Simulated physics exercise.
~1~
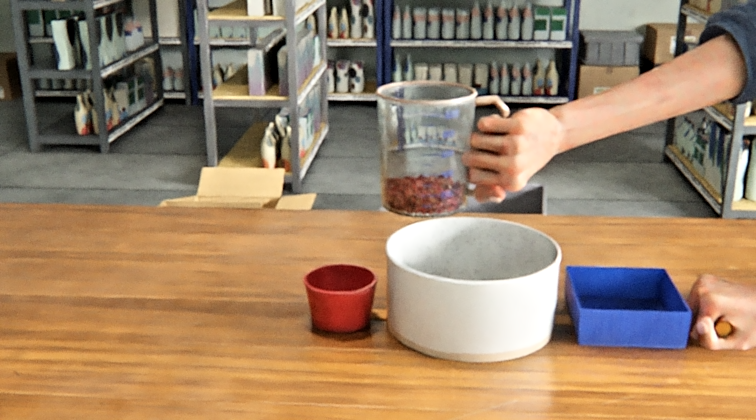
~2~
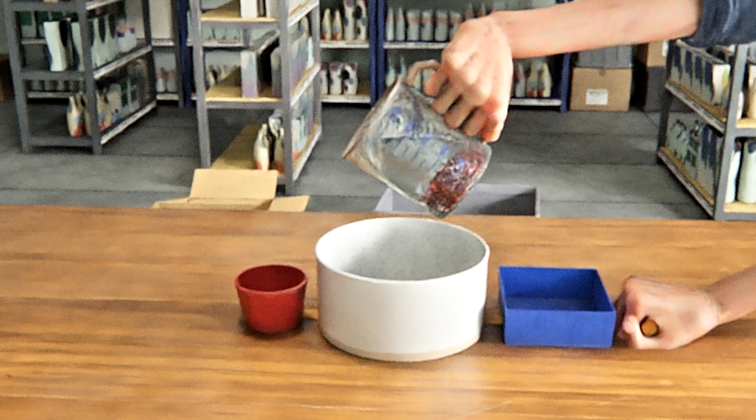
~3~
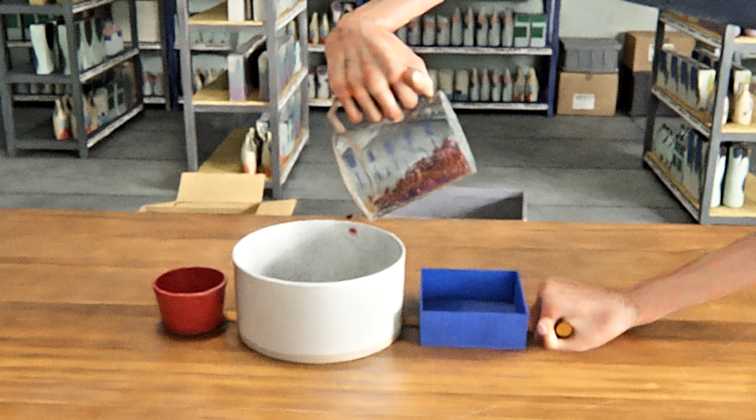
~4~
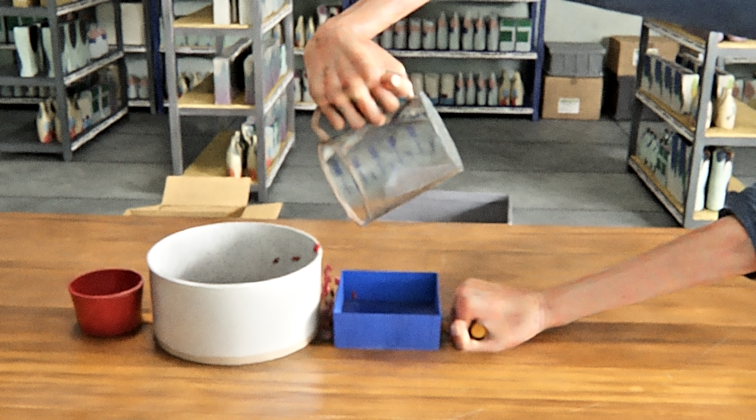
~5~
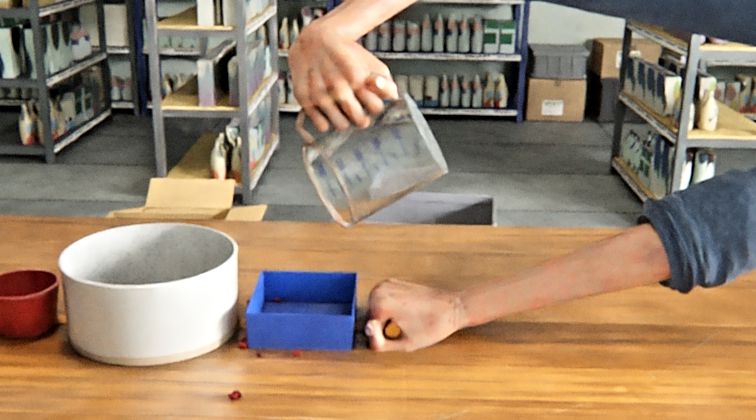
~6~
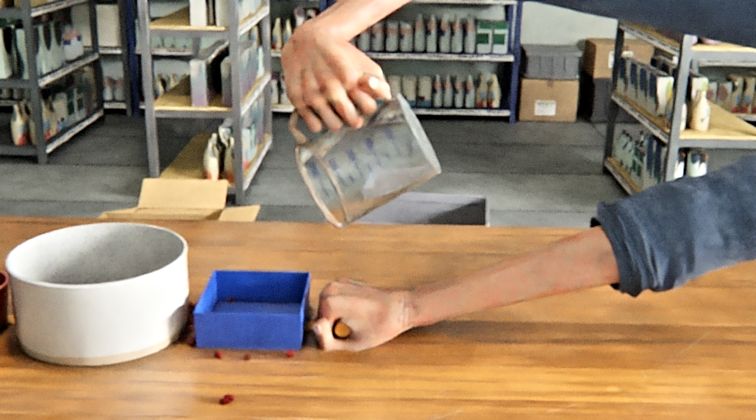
A person's hand holds a clear jug of small dark red beans above a wooden table, seen from the front in a storeroom with shelves of bottles behind. On the table, a red dish, a white pot and a blue tin stand joined in a row from left to right, with another hand gripping the right end. That hand pushes the row leftward while the jug tips over the pot. Beans spill out, most dropping into the white pot as it slides away. A few scatter on the table near the blue tin, and the jug stays tipped and empty.
